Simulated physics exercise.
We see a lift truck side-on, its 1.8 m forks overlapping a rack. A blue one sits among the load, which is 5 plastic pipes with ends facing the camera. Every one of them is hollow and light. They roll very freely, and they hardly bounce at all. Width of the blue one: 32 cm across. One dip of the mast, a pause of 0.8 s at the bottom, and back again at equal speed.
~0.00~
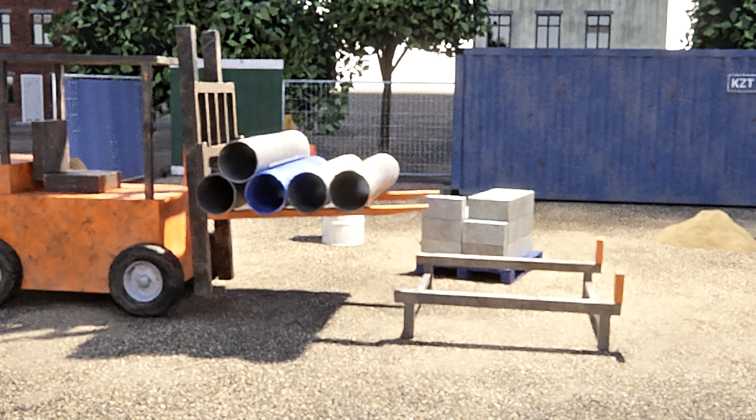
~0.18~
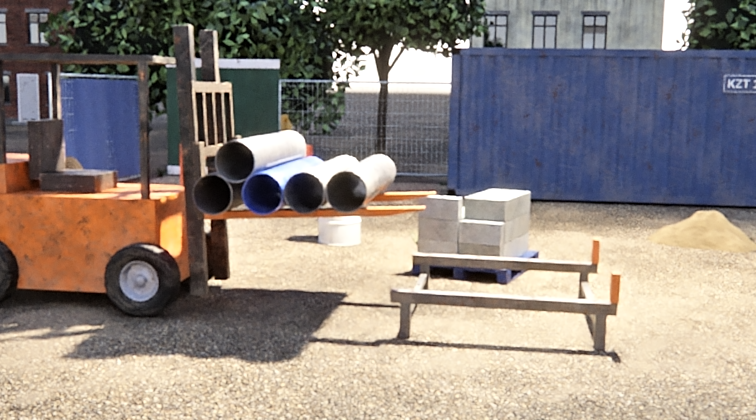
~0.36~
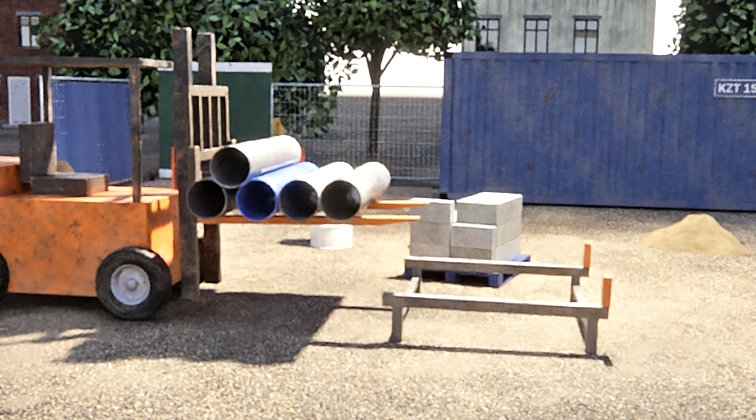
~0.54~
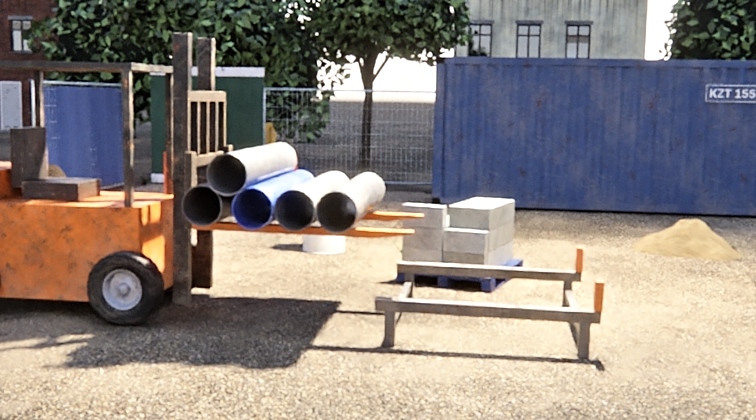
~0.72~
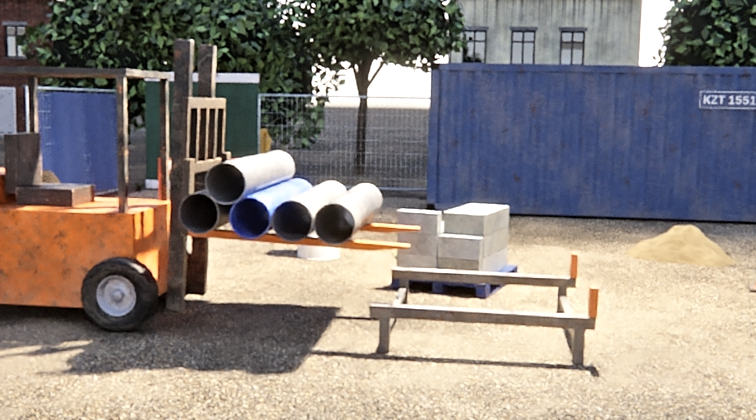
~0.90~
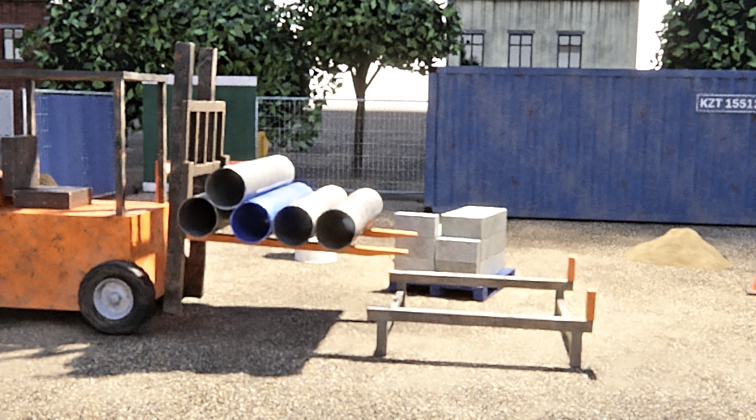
The forks of an orange lift truck tilted slowly from slightly up to slightly down beside a low metal rack, carrying five pipes, one of them blue, while the truck itself stayed put.
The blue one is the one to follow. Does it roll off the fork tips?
It ends up on the forks.
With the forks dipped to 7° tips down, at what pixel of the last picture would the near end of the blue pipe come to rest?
Near pixel (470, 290).
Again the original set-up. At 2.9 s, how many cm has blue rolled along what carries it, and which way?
Shift of blue: 75, rightward.
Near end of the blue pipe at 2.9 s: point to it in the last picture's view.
Around pixel (337, 208).
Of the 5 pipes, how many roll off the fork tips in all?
Tally: 1.
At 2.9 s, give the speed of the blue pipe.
It's going at around 0.2 m/s.
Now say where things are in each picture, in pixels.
In the first picture, blue at (266, 194); forks 3° tips up; tips at (424, 207); 4 of the 5 lie directly on the forks.
In the second picture, blue at (262, 194); forks 3° tips up.
In the third picture, blue at (257, 200); forks 2° tips up.
In the fourth picture, blue at (252, 209); forks 1° tips down; tips at (409, 233).
In the fifth picture, blue at (250, 218); forks 2° tips down.
In the sixth picture, blue at (251, 223); forks 3° tips down; tips at (404, 252).
After 2.9 s, blue is on the forks, 45 cm from the tips, rolling right; 1 of 5 has left the forks.
At rest (5.8 s), blue is on the forks, 95 cm from the tips; 1 of 5 has left the forks.
